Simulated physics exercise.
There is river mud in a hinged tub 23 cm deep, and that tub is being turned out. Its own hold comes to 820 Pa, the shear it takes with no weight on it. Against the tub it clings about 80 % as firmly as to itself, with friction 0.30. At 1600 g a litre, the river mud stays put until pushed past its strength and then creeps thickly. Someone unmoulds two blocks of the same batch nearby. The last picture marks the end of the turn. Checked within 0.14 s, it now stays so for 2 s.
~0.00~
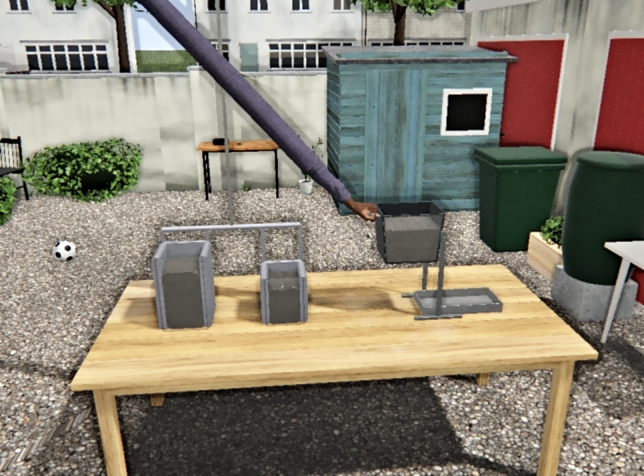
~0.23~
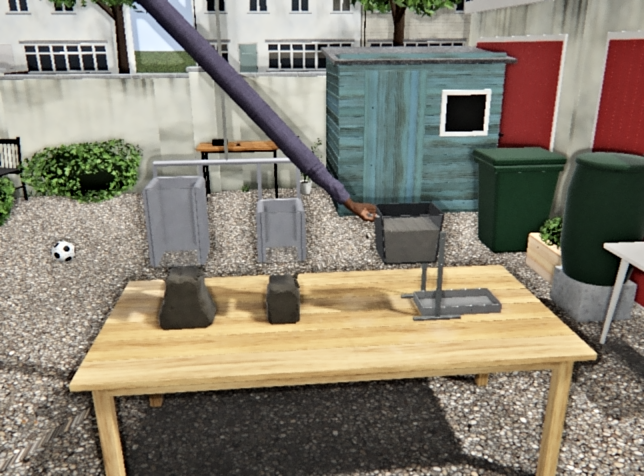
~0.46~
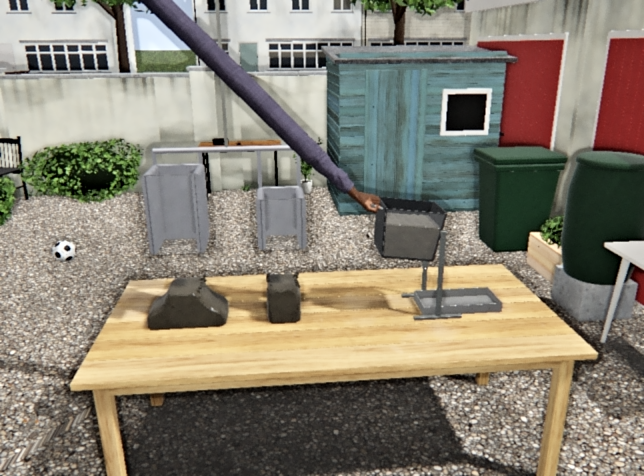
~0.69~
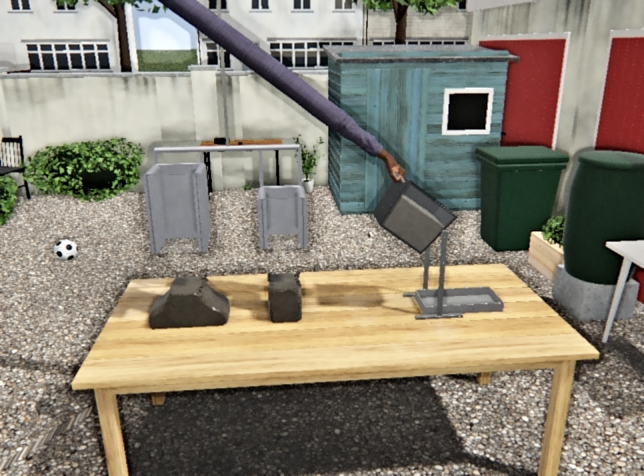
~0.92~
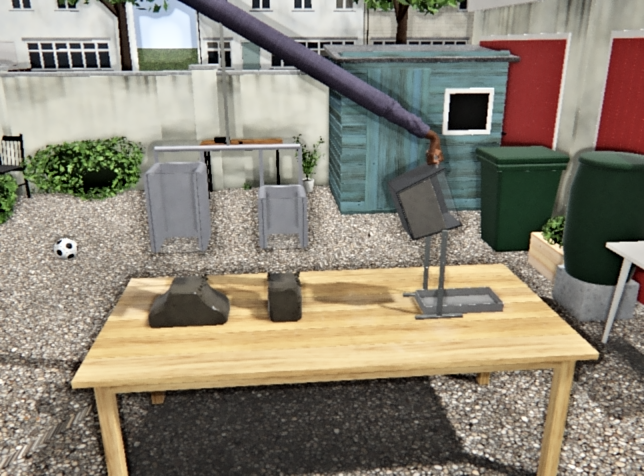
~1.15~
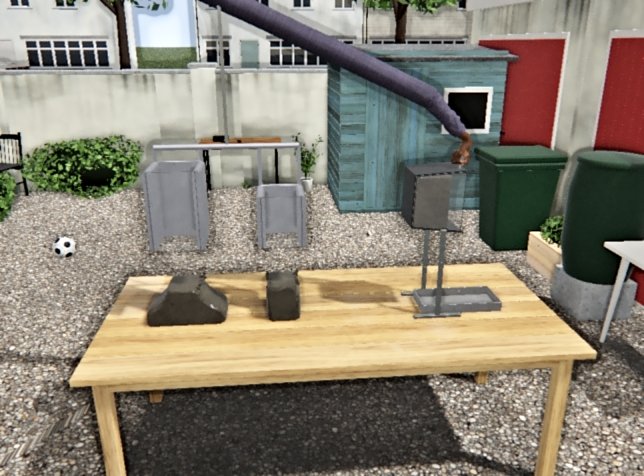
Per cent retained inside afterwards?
Retained: About 57 %.
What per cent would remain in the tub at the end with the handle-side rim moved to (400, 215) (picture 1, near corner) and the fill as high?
The tub would end up holding some 100 % of it.
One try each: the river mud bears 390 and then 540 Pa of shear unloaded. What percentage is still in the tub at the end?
35 in a hundred, followed by 45 in a hundred.
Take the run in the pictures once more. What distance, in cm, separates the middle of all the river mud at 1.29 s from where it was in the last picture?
4 cm.
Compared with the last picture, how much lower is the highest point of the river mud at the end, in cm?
Roughly 13 cm.
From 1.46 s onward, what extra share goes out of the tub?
About 30 percent.
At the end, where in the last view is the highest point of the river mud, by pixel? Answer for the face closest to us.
I'd say it peaks at roughly (428, 205) in the last picture.
After 1.29 s, the tub is at 92 degrees and holds 100 %.
After 1.46 s, the tub is at 92 degrees and holds 87 %.
After 1.63 s, the tub is at 92 degrees and holds 65 %.
After 1.80 s, the tub is at 92 degrees and holds 57 %.
After 3.15 s, at the end, the tub is at 92 degrees and holds 57 %.
